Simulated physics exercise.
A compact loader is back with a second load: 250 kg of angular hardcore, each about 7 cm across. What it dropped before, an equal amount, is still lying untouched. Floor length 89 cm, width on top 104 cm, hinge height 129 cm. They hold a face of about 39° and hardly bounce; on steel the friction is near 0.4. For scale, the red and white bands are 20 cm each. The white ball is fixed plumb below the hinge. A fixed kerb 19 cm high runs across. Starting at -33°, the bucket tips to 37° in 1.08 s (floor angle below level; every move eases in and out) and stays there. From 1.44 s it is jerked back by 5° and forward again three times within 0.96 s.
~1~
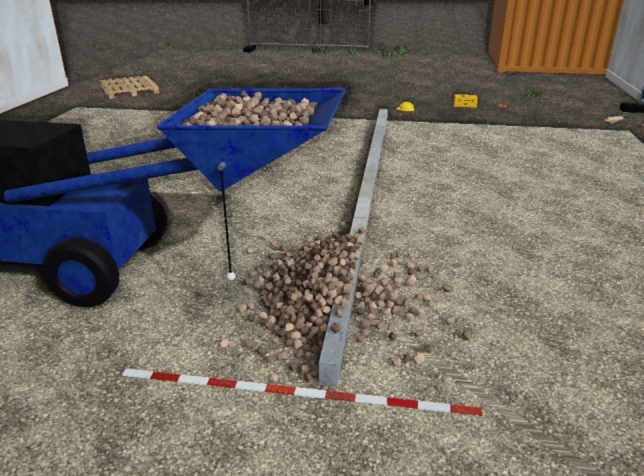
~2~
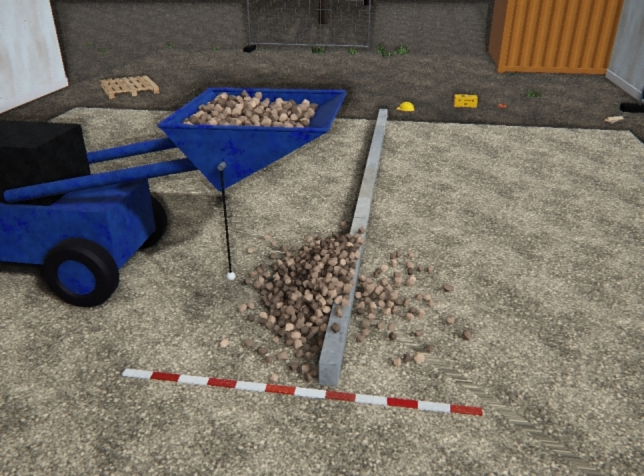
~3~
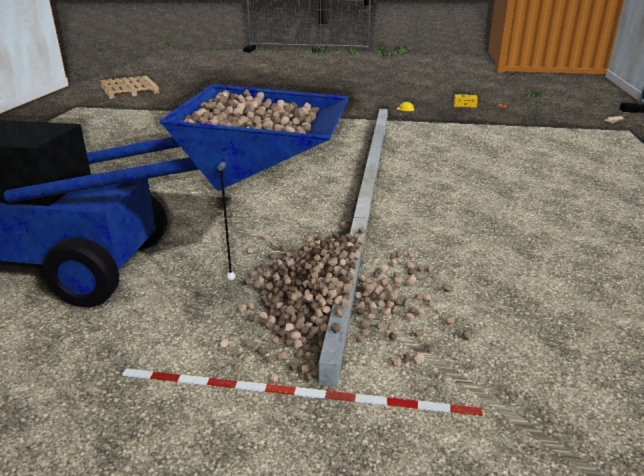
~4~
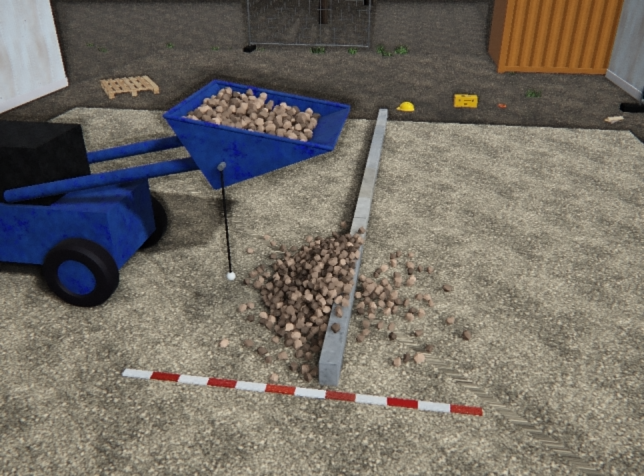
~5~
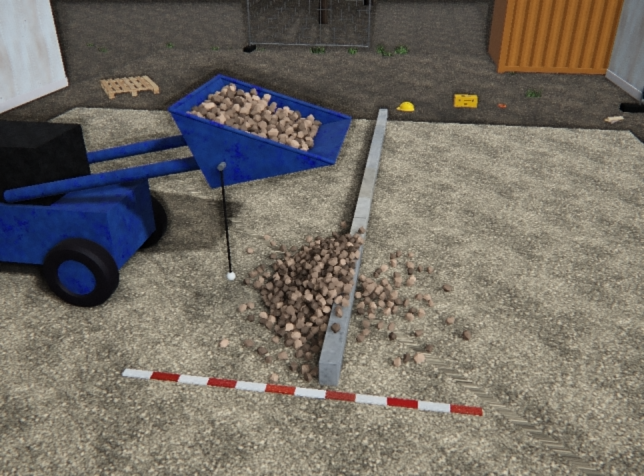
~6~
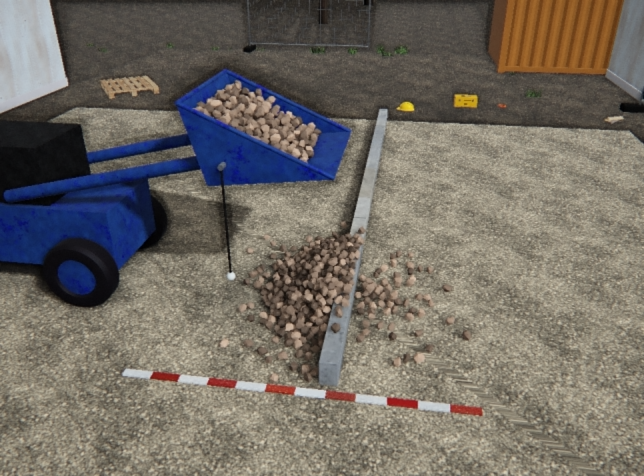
A blue bucket full of stones tilts forward to the right above a stone pile.
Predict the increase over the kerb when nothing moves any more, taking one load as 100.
About 90 per cent.
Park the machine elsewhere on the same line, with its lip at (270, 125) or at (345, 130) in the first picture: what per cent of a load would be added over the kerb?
Near 15 per cent from the first place, 100 from the second.
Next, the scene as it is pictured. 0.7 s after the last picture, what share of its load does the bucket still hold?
It holds some 90 per cent.
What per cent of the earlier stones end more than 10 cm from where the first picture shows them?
About 5 per cent.
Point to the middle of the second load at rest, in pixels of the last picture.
Near (388, 288).
Then, 0.4 s after the last picture the floor is at 26°; in per cent of one load, 100 in the bucket, 89 on this side of the kerb, 11 over the kerb; the foremost stones are at (438, 308).
Then, 0.7 s after the last picture the floor is at 37°; in per cent of one load, 89 in the bucket, 100 on this side of the kerb, 11 over the kerb; the foremost stones are at (438, 308).
Then, 2.4 s after the last picture the floor is at 37°; in per cent of one load, 0 in the bucket, 99 on this side of the kerb, 101 over the kerb; the foremost stones are at (495, 291).
Then, 4.8 s after the last picture the floor is at 37°; in per cent of one load, 0 in the bucket, 99 on this side of the kerb, 101 over the kerb; the foremost stones are at (495, 291). Net gain over the kerb, 90.
